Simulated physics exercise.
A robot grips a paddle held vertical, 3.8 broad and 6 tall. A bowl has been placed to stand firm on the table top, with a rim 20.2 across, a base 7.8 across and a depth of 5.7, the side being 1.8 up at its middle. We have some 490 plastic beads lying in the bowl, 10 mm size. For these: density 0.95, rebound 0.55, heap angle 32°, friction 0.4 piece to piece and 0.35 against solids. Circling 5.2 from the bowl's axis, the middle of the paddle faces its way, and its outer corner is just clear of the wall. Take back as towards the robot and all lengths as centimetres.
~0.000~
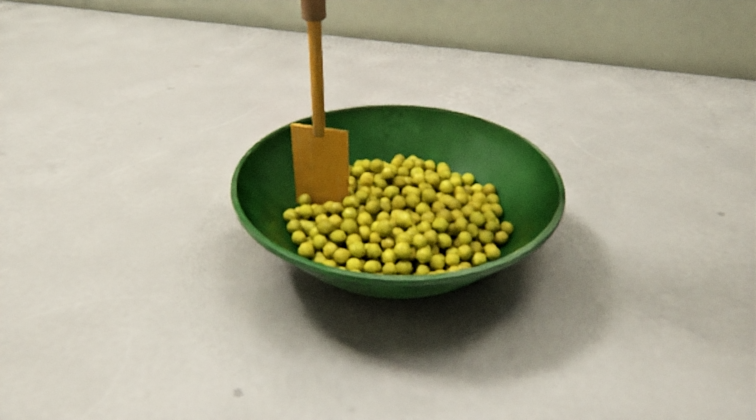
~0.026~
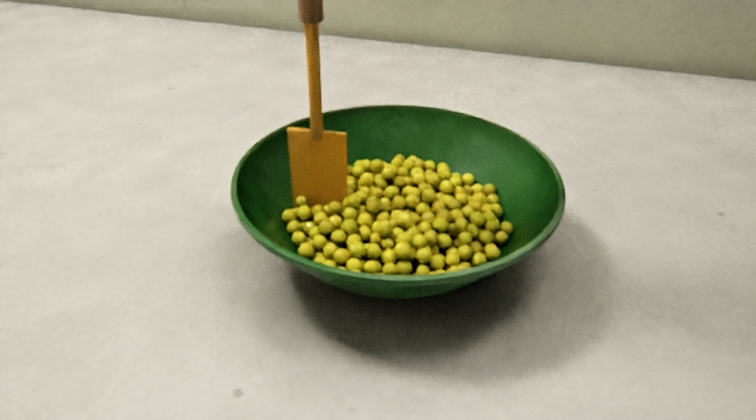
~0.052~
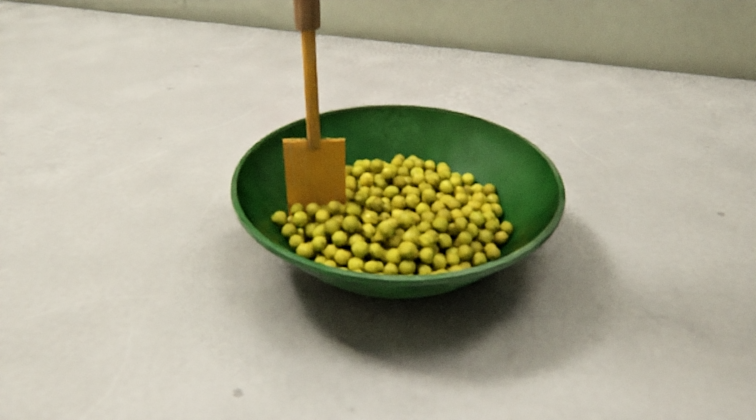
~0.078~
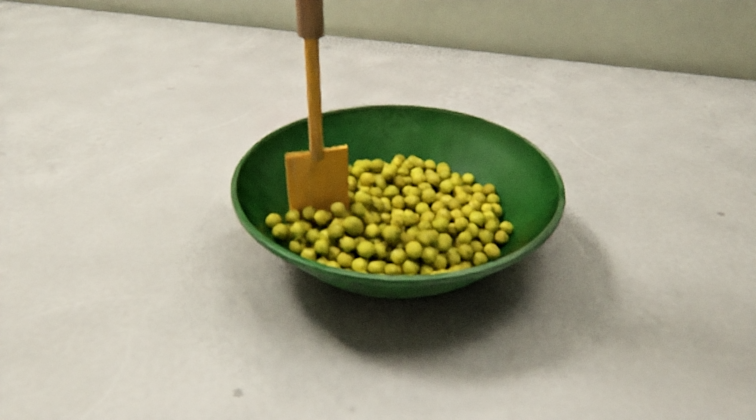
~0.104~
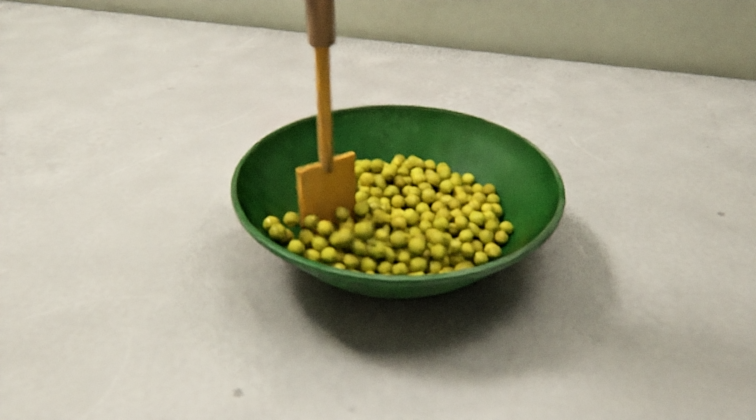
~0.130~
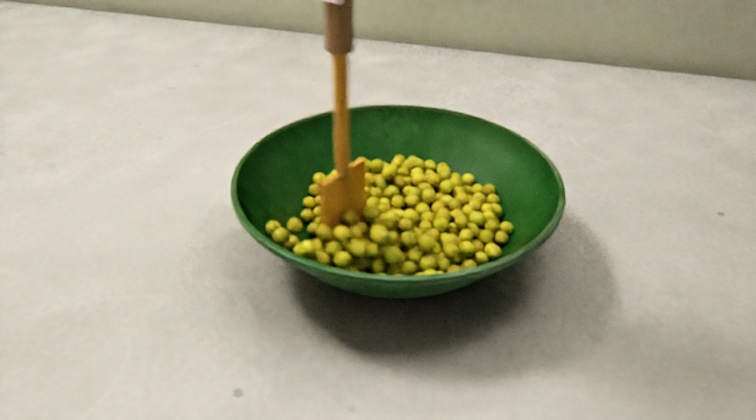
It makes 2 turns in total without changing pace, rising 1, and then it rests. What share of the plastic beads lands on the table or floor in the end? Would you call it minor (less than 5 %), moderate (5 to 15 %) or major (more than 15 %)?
I would call it moderate.
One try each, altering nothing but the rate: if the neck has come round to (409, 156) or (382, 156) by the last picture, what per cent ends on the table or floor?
Some 35 and 30 per cent respectively.
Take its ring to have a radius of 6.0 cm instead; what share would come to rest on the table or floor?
Some 0 percent would.
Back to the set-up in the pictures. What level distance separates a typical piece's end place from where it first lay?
Some 4 cm.
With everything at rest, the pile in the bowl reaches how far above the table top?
Around 5.0 cm above the table.
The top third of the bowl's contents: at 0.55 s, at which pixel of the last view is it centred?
About (337, 169).
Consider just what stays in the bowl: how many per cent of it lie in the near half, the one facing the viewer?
I'd say around 50 per cent.
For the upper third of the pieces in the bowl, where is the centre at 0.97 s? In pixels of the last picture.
The centre is roughly (432, 198).
After 0.55 s, 323° round, highest piece 8 above the table; 456 in the bowl, 23 on the table or floor, 7 in flight or on the tool.
After 0.97 s, 220° round, highest piece 6 above the table; 443 in the bowl, 41 on the table or floor, 2 in flight or on the tool.
After 1.38 s, 0° round, highest piece 5 above the table; 441 in the bowl, 45 on the table or floor.
After 2.08 s, 0° round, highest piece 5 above the table; 441 in the bowl, 45 on the table or floor.
In the end, 441 in the bowl, 45 on the table or floor. That is 9 % on the table or floor.
